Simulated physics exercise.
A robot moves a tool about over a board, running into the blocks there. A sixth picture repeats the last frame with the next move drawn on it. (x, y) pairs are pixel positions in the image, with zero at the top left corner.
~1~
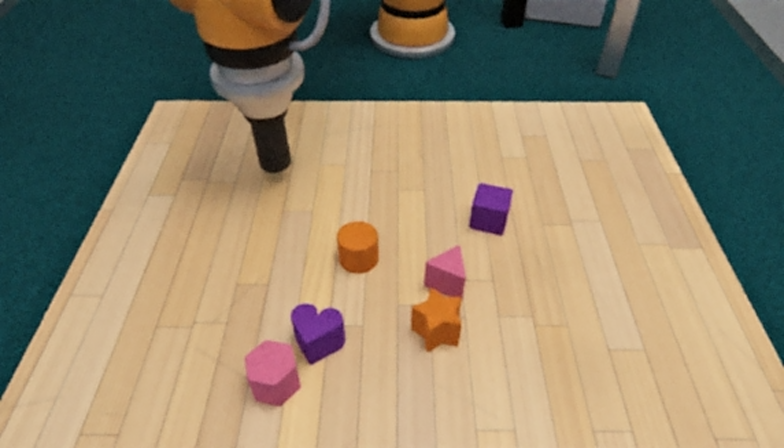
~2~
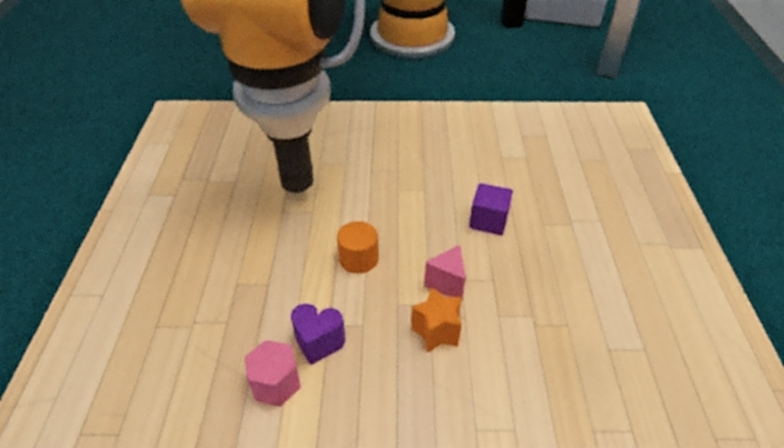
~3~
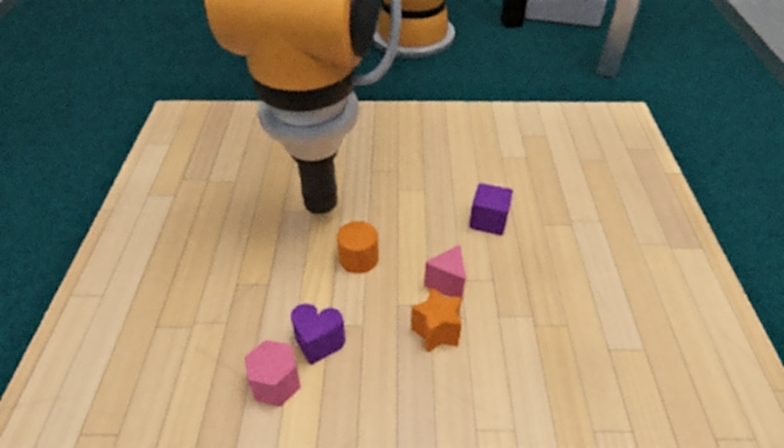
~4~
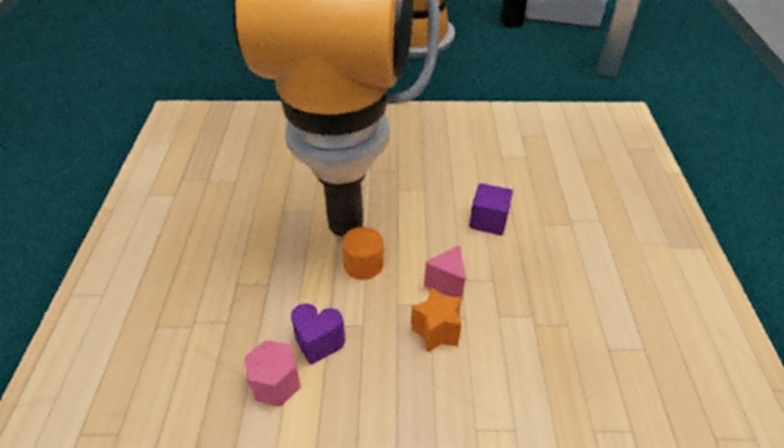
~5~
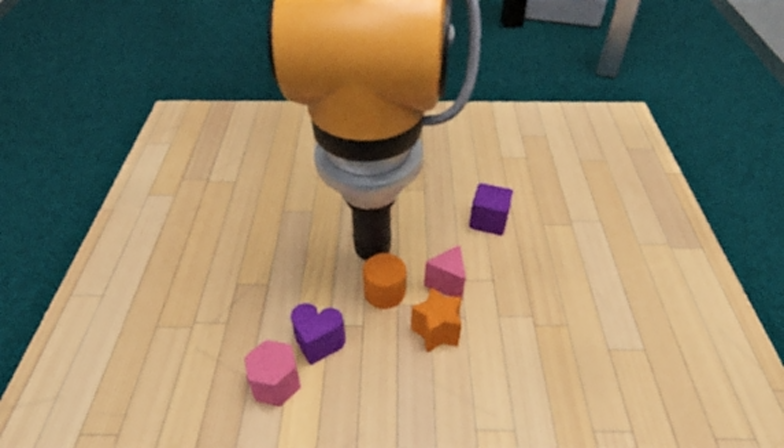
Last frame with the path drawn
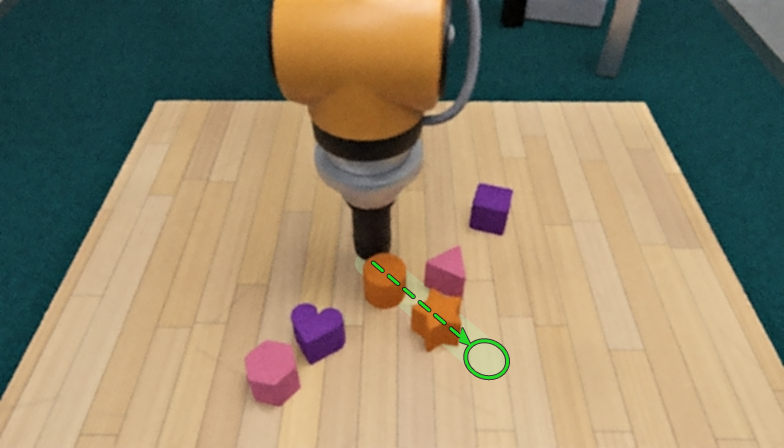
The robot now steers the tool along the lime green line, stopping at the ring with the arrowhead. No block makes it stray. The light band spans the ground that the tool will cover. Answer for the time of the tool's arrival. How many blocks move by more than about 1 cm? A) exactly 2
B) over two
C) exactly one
It's A.
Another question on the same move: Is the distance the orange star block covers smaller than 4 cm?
Answer: No.
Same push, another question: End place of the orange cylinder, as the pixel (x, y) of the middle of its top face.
I'd guess (402, 313).
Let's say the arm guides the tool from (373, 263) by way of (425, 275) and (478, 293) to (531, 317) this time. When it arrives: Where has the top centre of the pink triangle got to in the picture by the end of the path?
The middle of its upper face should be somewhere near (572, 309).
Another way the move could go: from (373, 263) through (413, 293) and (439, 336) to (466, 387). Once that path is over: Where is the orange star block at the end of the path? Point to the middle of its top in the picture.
Answer: (491, 403).
The drawn path runs from (373, 263) to (487, 359).
The first path, step by step. One third of the way, tool (408, 278); orange cylinder (402, 302); orange star block (442, 314), turned 20° anticlockwise.
Two thirds of the way, tool (447, 310); orange cylinder (402, 313); orange star block (455, 334), turned 30° anticlockwise.
At the end, tool (490, 345); orange cylinder (402, 313); orange star block (471, 366), turned 10° clockwise; pink triangle not moved.
